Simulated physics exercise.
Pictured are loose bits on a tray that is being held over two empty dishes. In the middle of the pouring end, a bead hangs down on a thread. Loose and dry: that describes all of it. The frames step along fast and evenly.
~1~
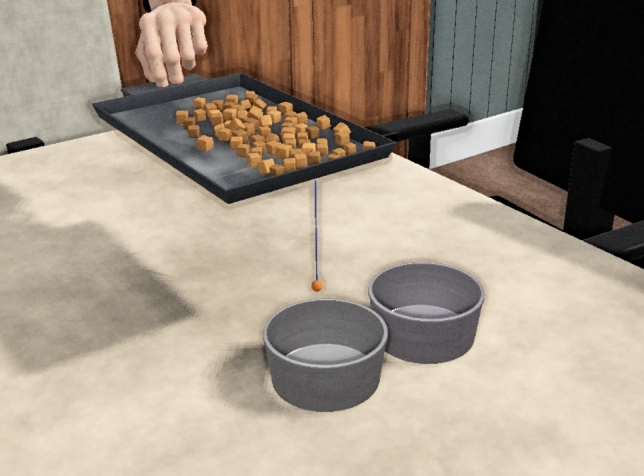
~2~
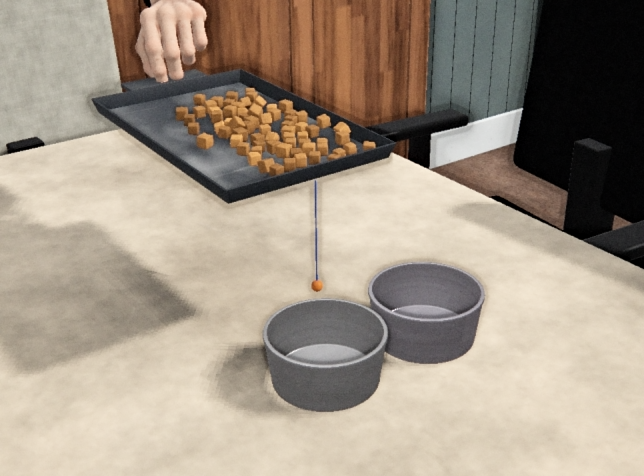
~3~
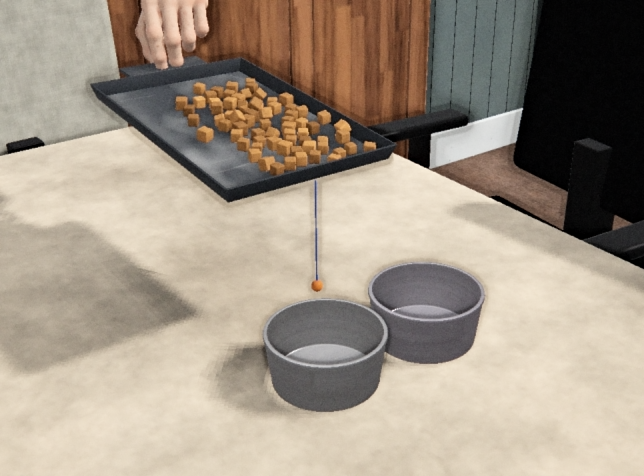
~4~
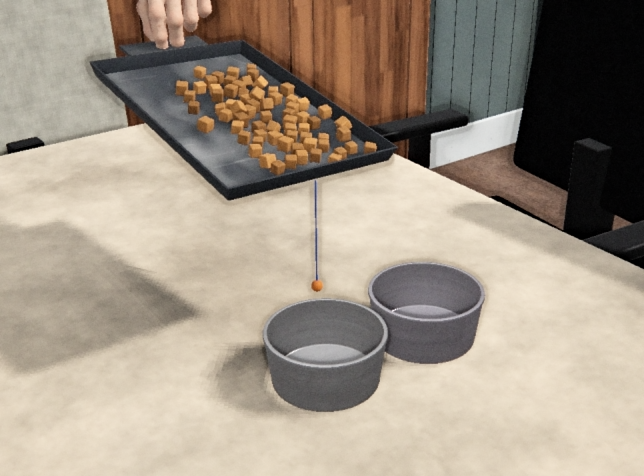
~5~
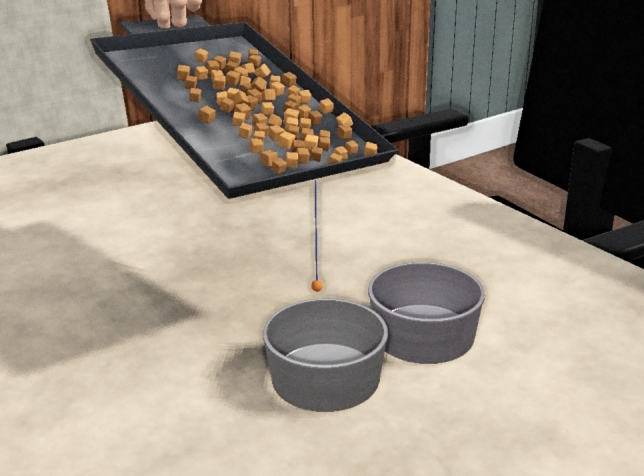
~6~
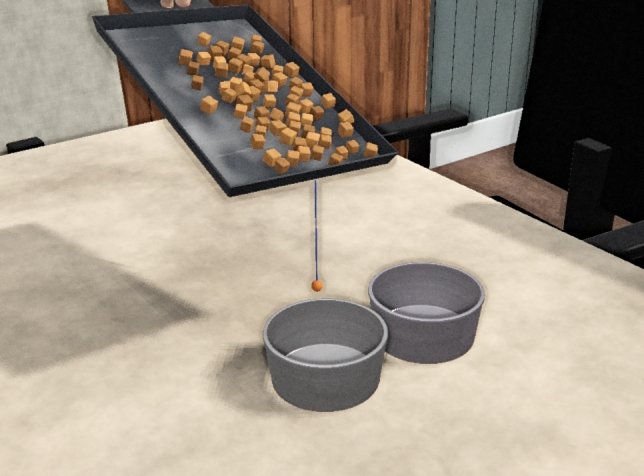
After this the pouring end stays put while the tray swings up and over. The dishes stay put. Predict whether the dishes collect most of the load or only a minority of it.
They collect most of it.
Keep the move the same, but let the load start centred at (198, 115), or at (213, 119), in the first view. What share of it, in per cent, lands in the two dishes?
Roughly 80 and 90 percent, in that order.
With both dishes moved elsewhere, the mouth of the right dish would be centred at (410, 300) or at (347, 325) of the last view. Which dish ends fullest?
It comes out as the one to the right in the first try and the one to the right in the second.
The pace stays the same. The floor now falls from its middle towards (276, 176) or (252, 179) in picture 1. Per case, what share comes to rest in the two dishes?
Case one near 50 %; case two near 40 %.
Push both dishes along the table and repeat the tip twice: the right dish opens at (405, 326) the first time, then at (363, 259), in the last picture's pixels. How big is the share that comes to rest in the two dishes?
First placement: 40 per cent; second placement: 0 per cent.
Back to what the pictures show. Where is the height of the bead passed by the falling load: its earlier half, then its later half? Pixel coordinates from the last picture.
It goes through near (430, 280) first, then near (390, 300).
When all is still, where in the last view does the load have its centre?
Once it all stops, the middle lies near (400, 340).
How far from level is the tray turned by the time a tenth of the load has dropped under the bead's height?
Near 105 degrees.
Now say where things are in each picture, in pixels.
Corners of the pouring end at (228, 187) and (389, 142), level; middle of the load at (265, 132), brown sugar cubes; left dish at (362, 379); right dish at (464, 333); bead on its thread at (317, 286), in the first picture.
Corners of the pouring end at (228, 187) and (389, 142), level; middle of the load at (265, 130), in the second picture.
Corners of the pouring end at (228, 186) and (389, 144), tipped barely, lowest at the right corner; middle of the load at (265, 125), in the third picture.
Corners of the pouring end at (230, 185) and (390, 146), tipped a little, lowest at the right corner; middle of the load at (266, 117), in the fourth picture.
Corners of the pouring end at (231, 184) and (391, 148), tipped a little, lowest at the right corner; middle of the load at (267, 109), in the fifth picture.
Corners of the pouring end at (232, 183) and (392, 150), tipped clearly, lowest at the right corner; middle of the load at (269, 101); left dish at (362, 379); right dish at (464, 333), in the sixth picture.
Soon after the last picture, tray tipped steeply; nearly all on the tray; a stray few in the air.
A little later, tray tipped past a quarter turn; most on the tray; a small part in the left dish; a stray few in the right dish; a stray few outside both; a small part in the air.
Later still, tray tipped past a quarter turn; about a quarter in the left dish; about half in the right dish; about a quarter outside both.
At rest, tray tipped past a quarter turn; about a quarter in the left dish; about half in the right dish; about a quarter outside both.
